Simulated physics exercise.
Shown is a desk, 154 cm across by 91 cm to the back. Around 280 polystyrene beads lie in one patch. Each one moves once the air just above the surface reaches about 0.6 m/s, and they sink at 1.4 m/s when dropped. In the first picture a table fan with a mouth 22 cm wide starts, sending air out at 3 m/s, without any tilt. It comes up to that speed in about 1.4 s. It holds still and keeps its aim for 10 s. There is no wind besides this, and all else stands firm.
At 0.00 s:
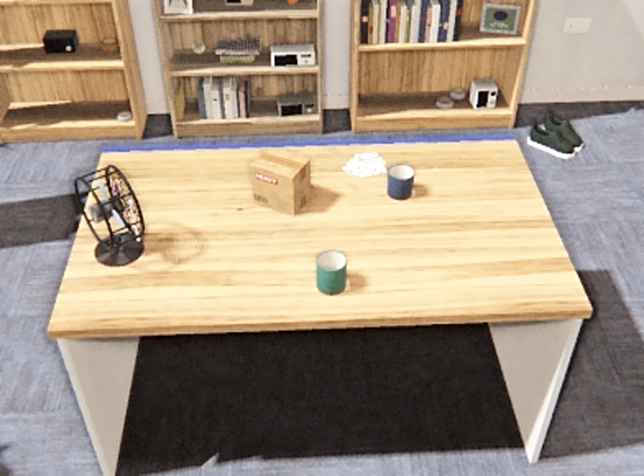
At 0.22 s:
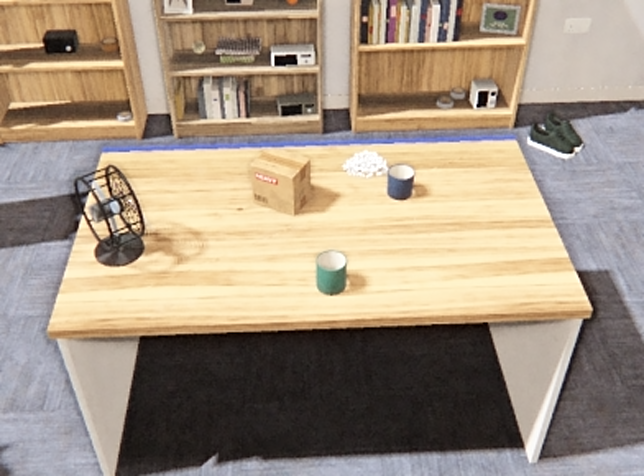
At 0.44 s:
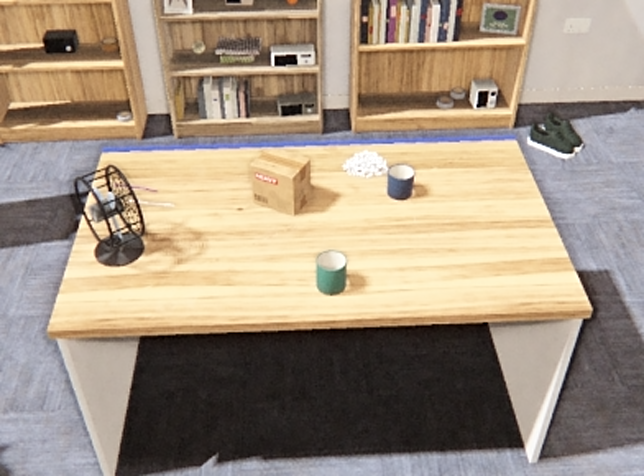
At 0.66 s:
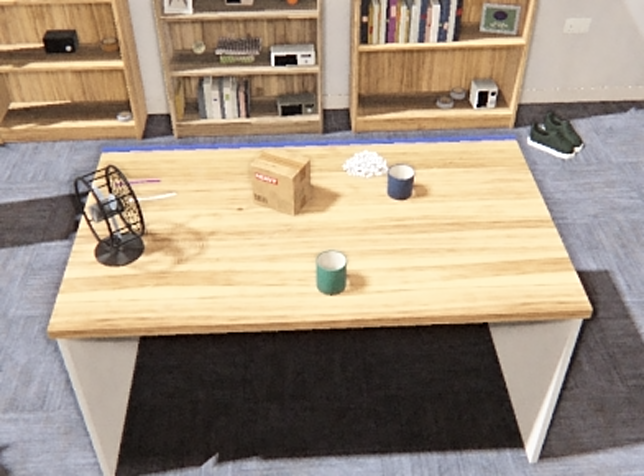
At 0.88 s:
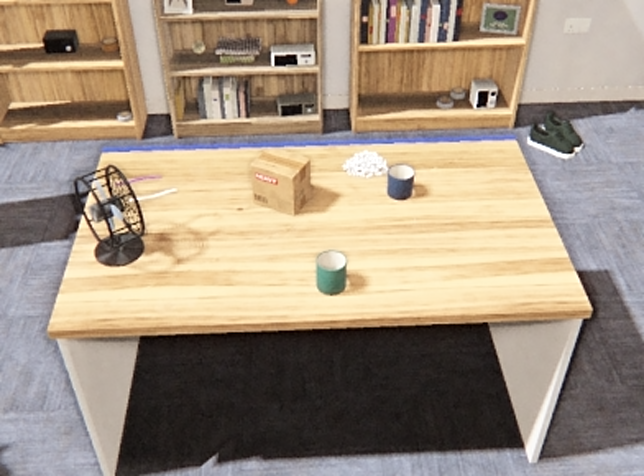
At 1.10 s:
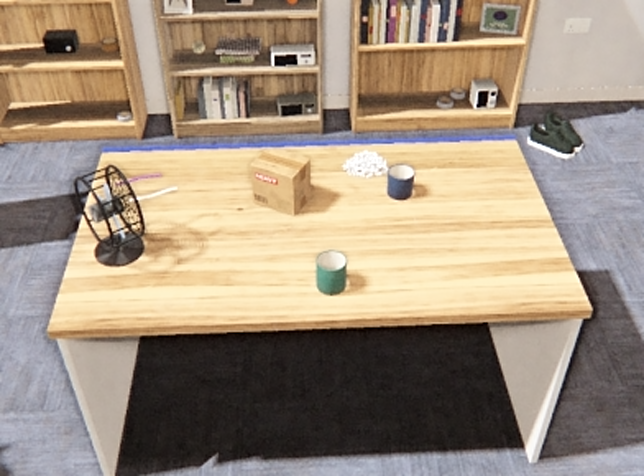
The black table fan at the left of the wooden desk starts up, its head shifting barely, if at all. Throughout the clip, the small patch of white beads stays in place beside the dark blue mug, and the cardboard box and green mug remain still.
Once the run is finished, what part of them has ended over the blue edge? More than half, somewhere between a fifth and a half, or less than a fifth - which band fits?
The share tops one half.
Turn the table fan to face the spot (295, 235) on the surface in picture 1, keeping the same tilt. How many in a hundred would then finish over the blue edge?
Then about 1 per cent.
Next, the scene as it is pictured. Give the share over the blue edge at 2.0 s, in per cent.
Roughly 0 per cent.
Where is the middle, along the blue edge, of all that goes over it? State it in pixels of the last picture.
Close to pixel (354, 141).
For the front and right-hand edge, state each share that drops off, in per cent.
About 0 % front, about 0 % right-hand.
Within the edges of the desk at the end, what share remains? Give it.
Near 0 %.
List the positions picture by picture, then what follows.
The middle of the polystyrene beads is near (367, 166), none has stirred yet and the mouth of the table fan is at (109, 208), in the first frame.
The middle of the polystyrene beads is near (367, 166), none has stirred yet and the blue edge is centred on (311, 142), in the second frame.
The middle of the polystyrene beads is near (367, 166), none has stirred yet, the top of a mug is at (401, 171) and the top of a box is at (281, 161), in the third frame.
The middle of the polystyrene beads is near (367, 166) and none has stirred yet, in the fourth frame.
The middle of the polystyrene beads is near (367, 166) and none has stirred yet, in the fifth frame.
The middle of the polystyrene beads is near (367, 166) and none has stirred yet, in the sixth frame.
After 2.0 s, 0 % are over the blue edge; the middle of those still in play is near (362, 165); 0 % have settled or left.
After 3.2 s, 52 % are over the blue edge; the middle of those still in play is near (354, 146); 19 % have settled or left.
After 5.5 s, 100 % are over the blue edge; 100 % have settled or left.
After 10.0 s, at the end, 100 % are over the blue edge.
